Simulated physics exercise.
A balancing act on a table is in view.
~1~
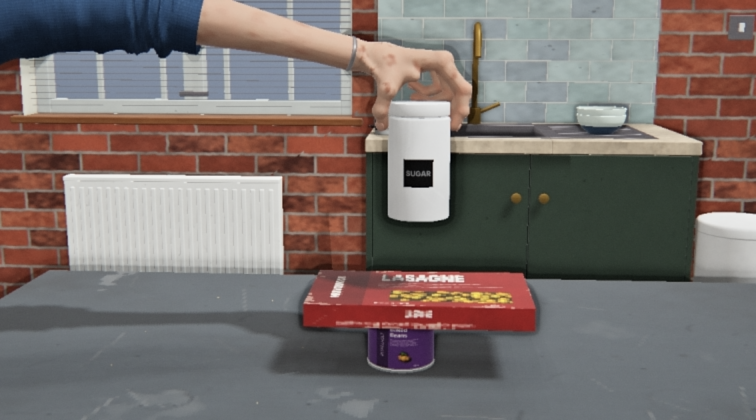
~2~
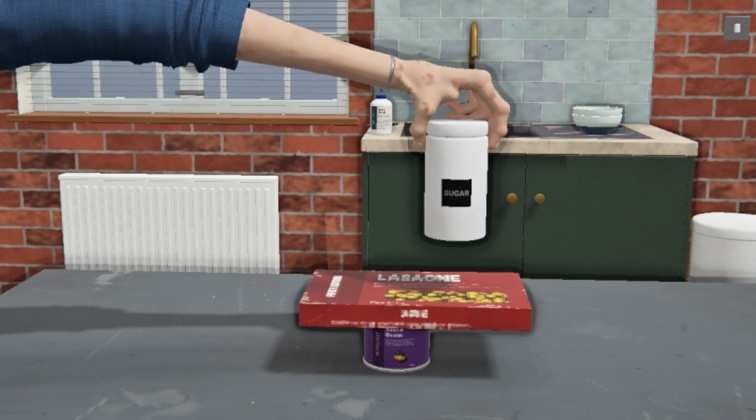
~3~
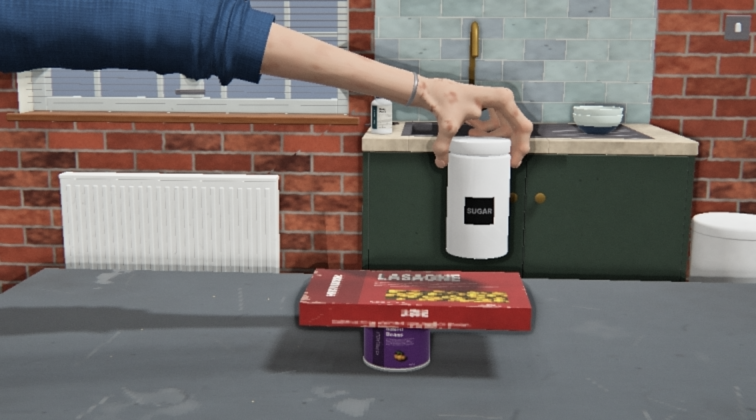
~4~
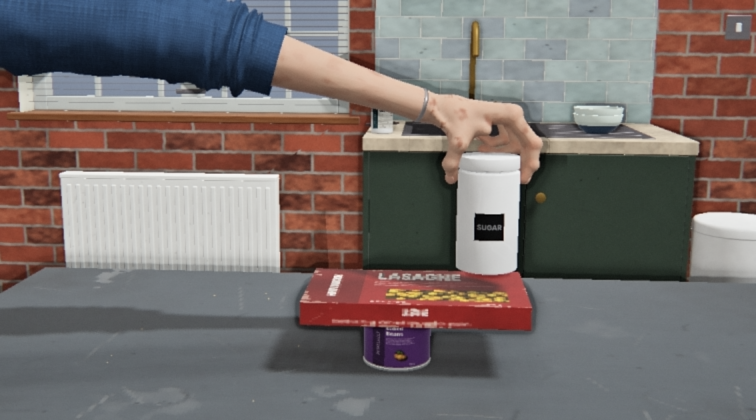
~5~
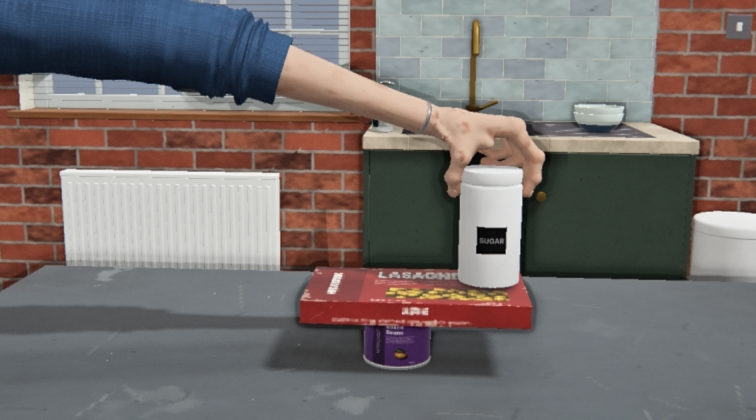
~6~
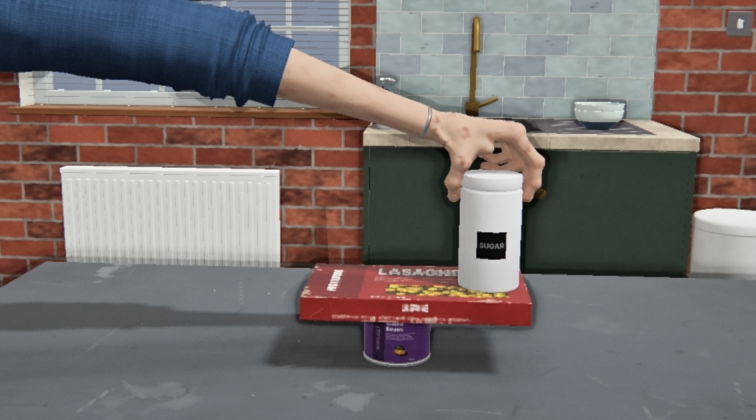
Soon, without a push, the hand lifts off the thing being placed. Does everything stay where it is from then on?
It ends up with something fallen.
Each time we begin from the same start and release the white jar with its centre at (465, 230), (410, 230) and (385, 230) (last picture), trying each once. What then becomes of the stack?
The stack tumbles down the first time, remains standing the second time, and remains standing the third time.
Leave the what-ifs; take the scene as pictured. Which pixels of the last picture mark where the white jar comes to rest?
At about (581, 315).
Then, 0.40 s on from there, white jar now fallen; red packet turned 36° from how it was put.
Then, 0.50 s on from there, red packet turned 30° from how it was put.
In the end, fallen, white jar; the other 2 unmoved. At the end, from the last picture's camera, white jar near (581, 315). The stack loses its balance.
